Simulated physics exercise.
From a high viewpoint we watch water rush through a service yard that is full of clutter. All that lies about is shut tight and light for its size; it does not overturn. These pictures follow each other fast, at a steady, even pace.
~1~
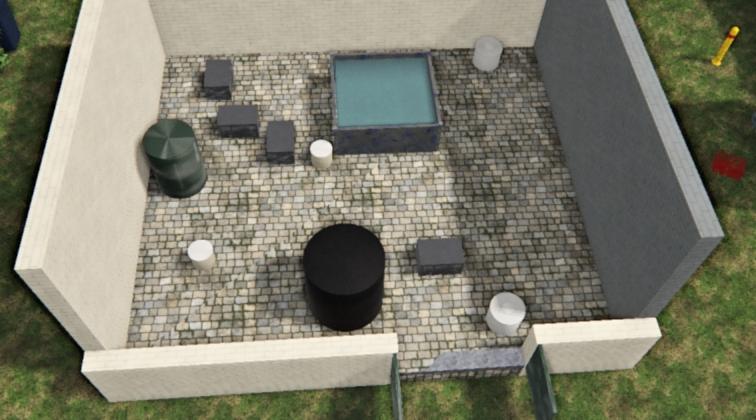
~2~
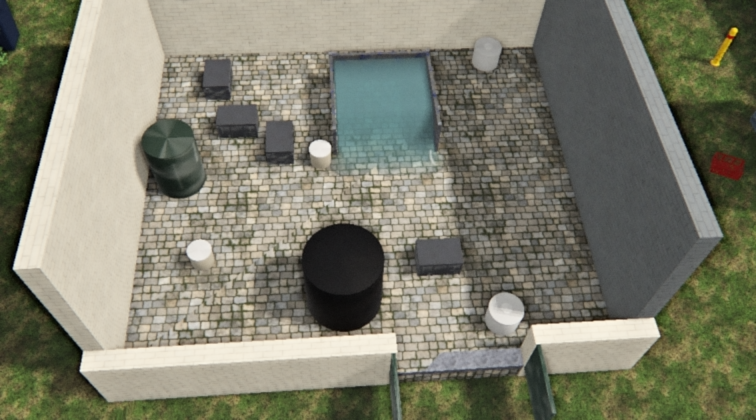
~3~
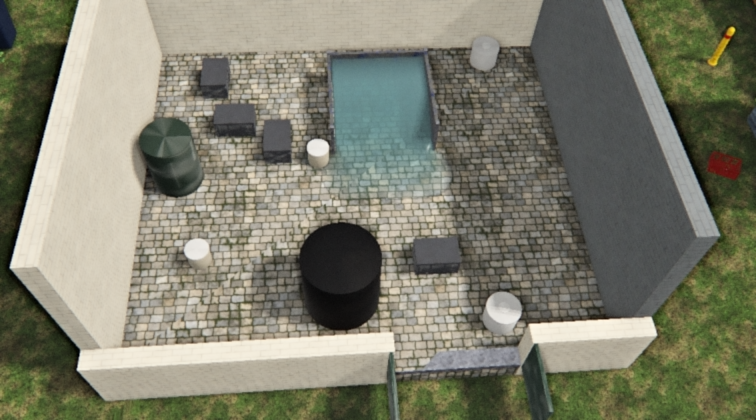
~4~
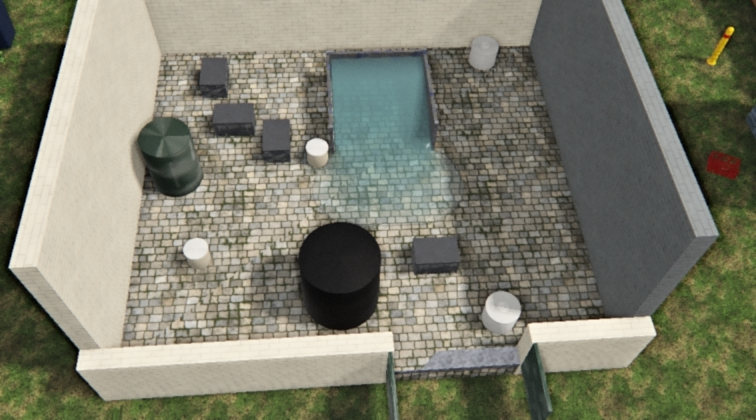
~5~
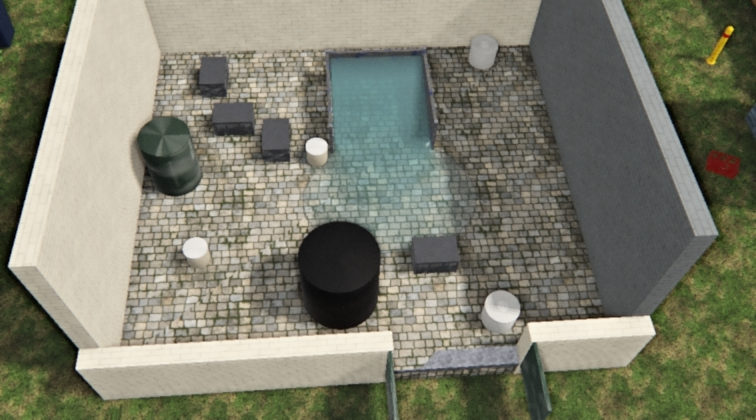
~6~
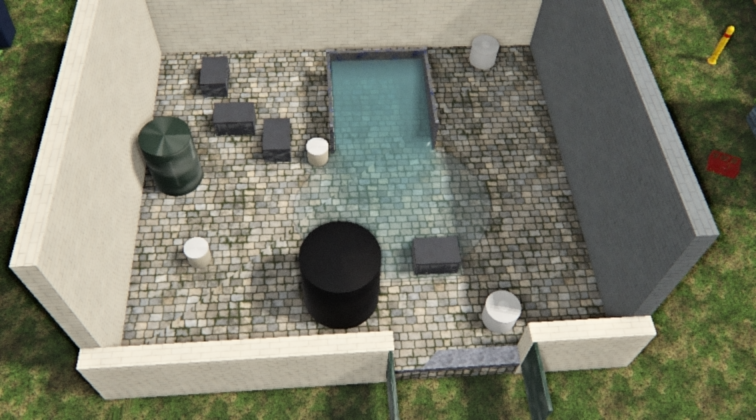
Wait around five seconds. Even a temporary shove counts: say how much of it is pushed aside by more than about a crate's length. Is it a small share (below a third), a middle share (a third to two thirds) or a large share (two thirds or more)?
A small share, below a third.
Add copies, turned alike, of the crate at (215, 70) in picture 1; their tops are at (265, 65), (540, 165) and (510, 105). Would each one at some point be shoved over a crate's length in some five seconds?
One after the other: Under that, not that far, short of that.
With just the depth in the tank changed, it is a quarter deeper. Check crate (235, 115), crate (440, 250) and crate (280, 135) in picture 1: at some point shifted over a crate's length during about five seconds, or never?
First one stopped before it, second one reached the mark, third one stopped before it.
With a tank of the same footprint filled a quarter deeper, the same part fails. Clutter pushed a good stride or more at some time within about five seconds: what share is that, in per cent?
I'd say close to 20 per cent of the things.
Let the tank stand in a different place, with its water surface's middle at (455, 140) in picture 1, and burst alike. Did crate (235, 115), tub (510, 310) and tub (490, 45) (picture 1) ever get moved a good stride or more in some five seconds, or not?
Object by object, in turn: Lingered near its place, travelled a good distance, lingered near its place.
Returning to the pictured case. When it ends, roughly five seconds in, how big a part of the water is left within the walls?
Near 66 per cent.
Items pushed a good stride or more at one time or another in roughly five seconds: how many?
It adds up to 2.
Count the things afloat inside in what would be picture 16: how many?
1.
A moment on, 0 of 8 are well off their spots; 0 afloat.
Next, 1 of 8 are well off their spots; 1 afloat.
Later, 1 of 8 are well off their spots; 1 afloat.
In the end, 2 of 8 are well off their spots, and 2 have been at some point; 0 afloat.
